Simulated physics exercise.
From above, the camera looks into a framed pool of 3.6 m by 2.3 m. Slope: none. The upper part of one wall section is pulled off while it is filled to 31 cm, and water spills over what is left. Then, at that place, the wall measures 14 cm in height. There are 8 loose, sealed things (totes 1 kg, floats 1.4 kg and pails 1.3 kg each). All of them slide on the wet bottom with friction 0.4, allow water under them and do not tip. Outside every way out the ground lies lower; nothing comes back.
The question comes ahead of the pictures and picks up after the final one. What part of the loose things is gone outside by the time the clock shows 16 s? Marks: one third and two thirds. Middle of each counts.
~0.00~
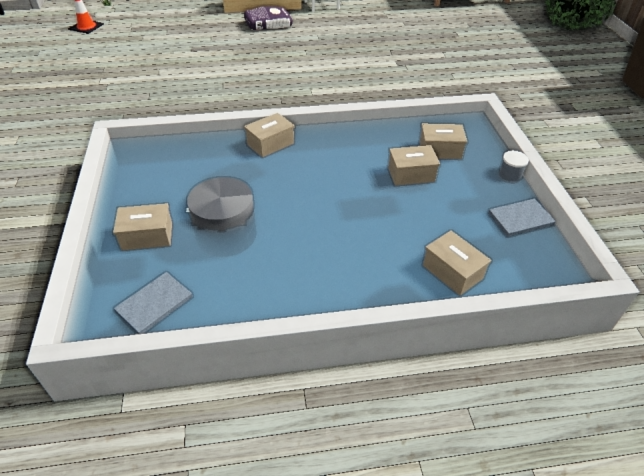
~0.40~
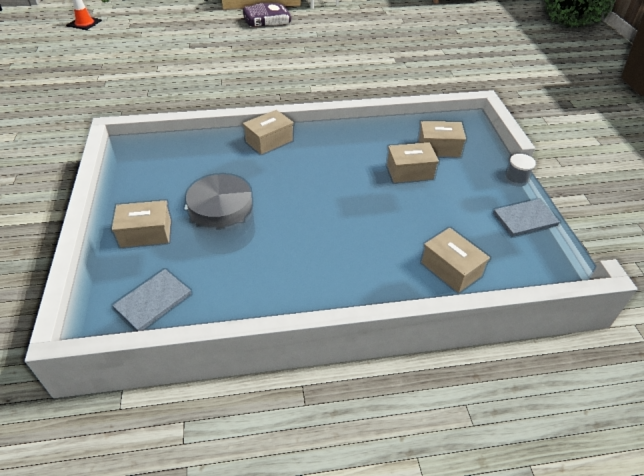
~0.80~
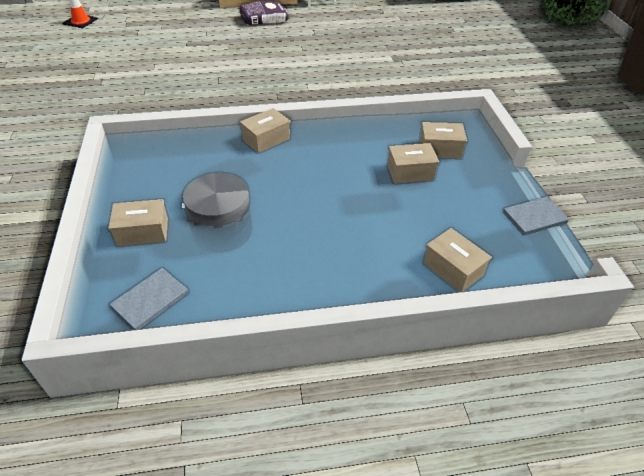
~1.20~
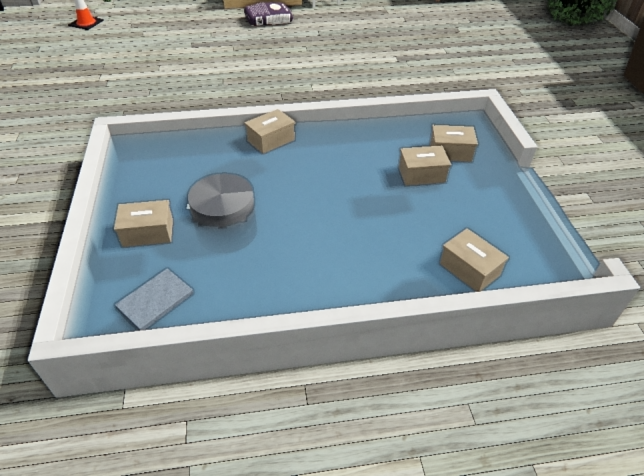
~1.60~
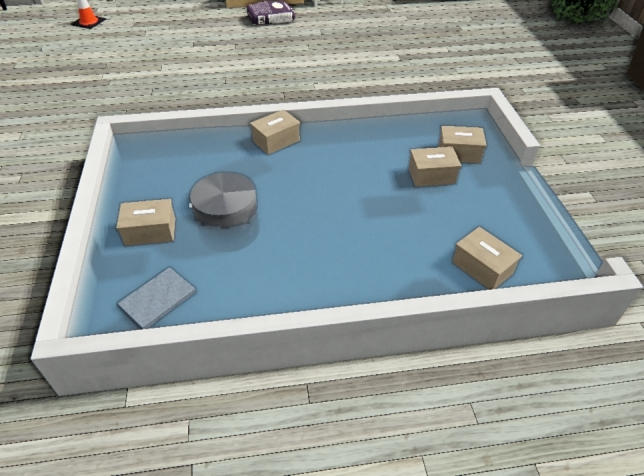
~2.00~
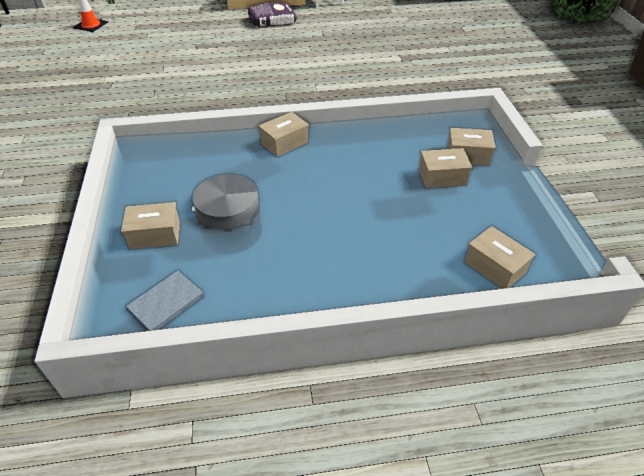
My guess is one third to two thirds.
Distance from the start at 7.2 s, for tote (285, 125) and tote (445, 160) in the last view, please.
Log: Item 1 = 40 cm; item 2 = 100 cm.
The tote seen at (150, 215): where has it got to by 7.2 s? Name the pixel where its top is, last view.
The top should be near pixel (171, 229).
After 3.2 s 2 of 8 are out; 6 afloat.
After 7.2 s 4 of 8 are out; 4 afloat.
After 12.0 s 5 of 8 are out; 3 afloat.
After 16.0 s 5 of 8 are out; 3 afloat.
